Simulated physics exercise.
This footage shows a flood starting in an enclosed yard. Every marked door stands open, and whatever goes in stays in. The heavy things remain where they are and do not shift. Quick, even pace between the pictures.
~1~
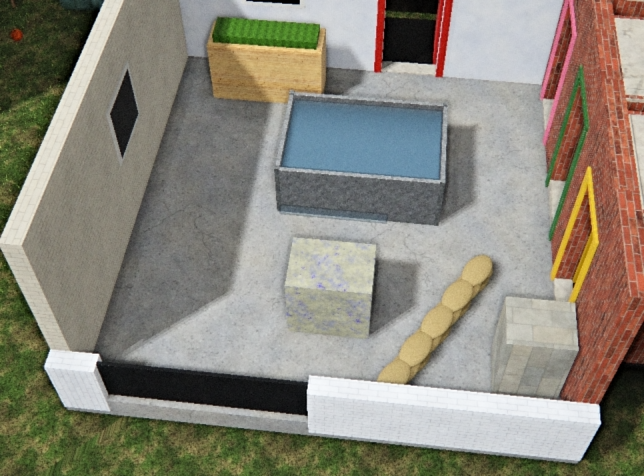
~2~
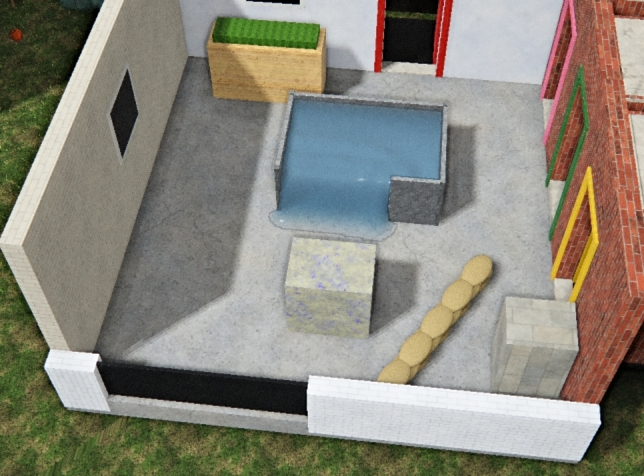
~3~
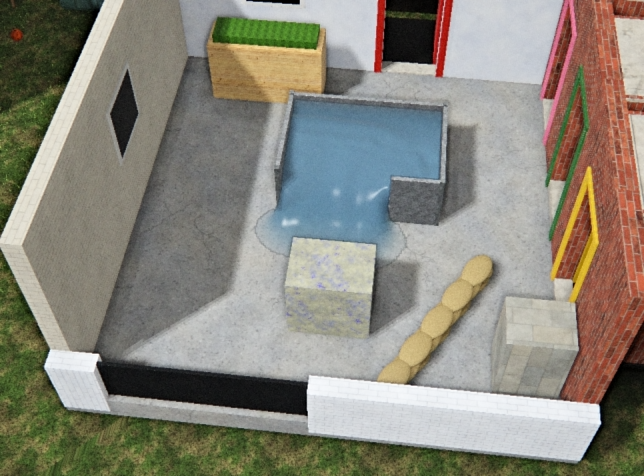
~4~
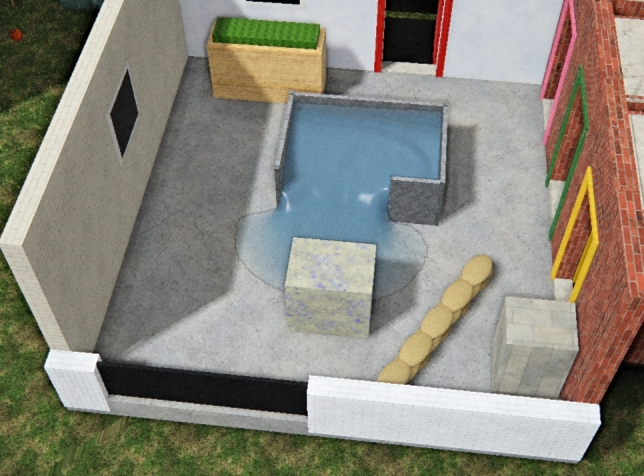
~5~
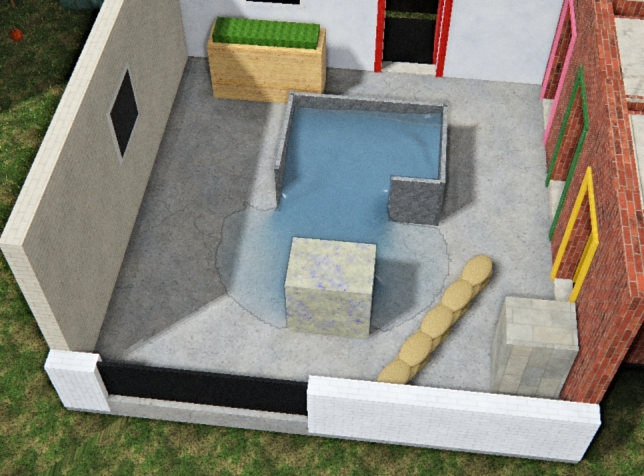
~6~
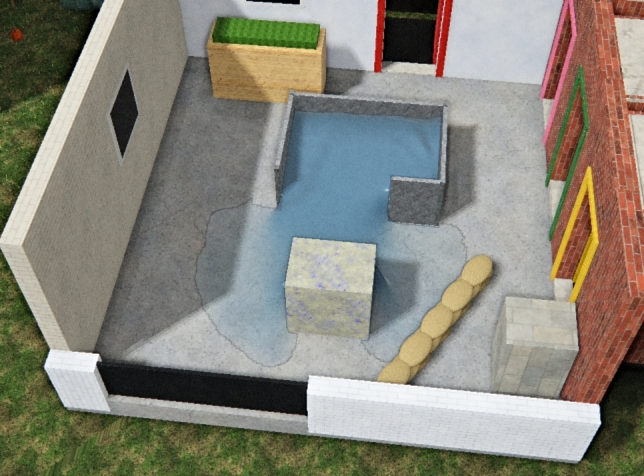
In an enclosed yard, water pouring through a gap in a grey tank's front wall and spreading around a pale stone block.
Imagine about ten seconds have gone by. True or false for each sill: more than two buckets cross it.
Green door - false; pink door - true; yellow door - false; red door - true.
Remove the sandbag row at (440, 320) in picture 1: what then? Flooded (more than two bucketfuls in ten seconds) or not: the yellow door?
Then: The yellow one lets more in.
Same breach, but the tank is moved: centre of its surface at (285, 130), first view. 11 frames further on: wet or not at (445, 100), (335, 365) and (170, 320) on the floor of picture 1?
Check in sequence: Still parched, soaked through, soaked through.
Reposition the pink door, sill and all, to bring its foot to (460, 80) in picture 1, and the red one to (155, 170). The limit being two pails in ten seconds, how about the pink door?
My reading: Pink exceeds the limit.
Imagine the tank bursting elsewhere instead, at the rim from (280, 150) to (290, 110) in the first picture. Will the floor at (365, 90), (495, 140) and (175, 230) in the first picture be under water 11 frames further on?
As listed: Clear, free of water, under water.
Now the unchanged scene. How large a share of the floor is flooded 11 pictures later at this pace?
It should be close to 45 %.
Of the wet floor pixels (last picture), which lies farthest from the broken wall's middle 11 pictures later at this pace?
The farthest wet spot is near (86, 380).
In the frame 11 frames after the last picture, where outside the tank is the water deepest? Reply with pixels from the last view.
Answer: (86, 380).
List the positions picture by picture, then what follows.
The open tank at (364, 140) is whole and still, in the first picture.
The front is at (273, 214), out from the gap at (335, 198), in the second picture.
Water pours out at (335, 201) and has run to (261, 232), in the third picture.
Water pours out at (335, 203) and has run to (388, 290), in the fourth picture.
Water pours out at (335, 203) and has run to (275, 321), in the fifth picture.
Water pours out at (335, 204) and has run to (259, 356), in the sixth picture.
A moment on, water covers 30 % of the floor; the green door not reached, the pink door not reached, the yellow door not reached, the red door not reached.
Next, water covers 45 % of the floor; the green door wet at the sill, nothing in, the pink door not reached, the yellow door not reached, the red door not reached.
Then, water covers 65 % of the floor; the green door wet at the sill, nothing in, the pink door under two buckets in, the yellow door wet at the sill, nothing in, the red door not reached.
Later, water covers 95 % of the floor; the green door wet at the sill, nothing in, the pink door over two buckets in, the yellow door wet at the sill, nothing in, the red door under two buckets in.
In the end, water covers 95 % of the floor; the green door wet at the sill, nothing in, the pink door far over two buckets in, the yellow door under two buckets in, the red door over two buckets in.
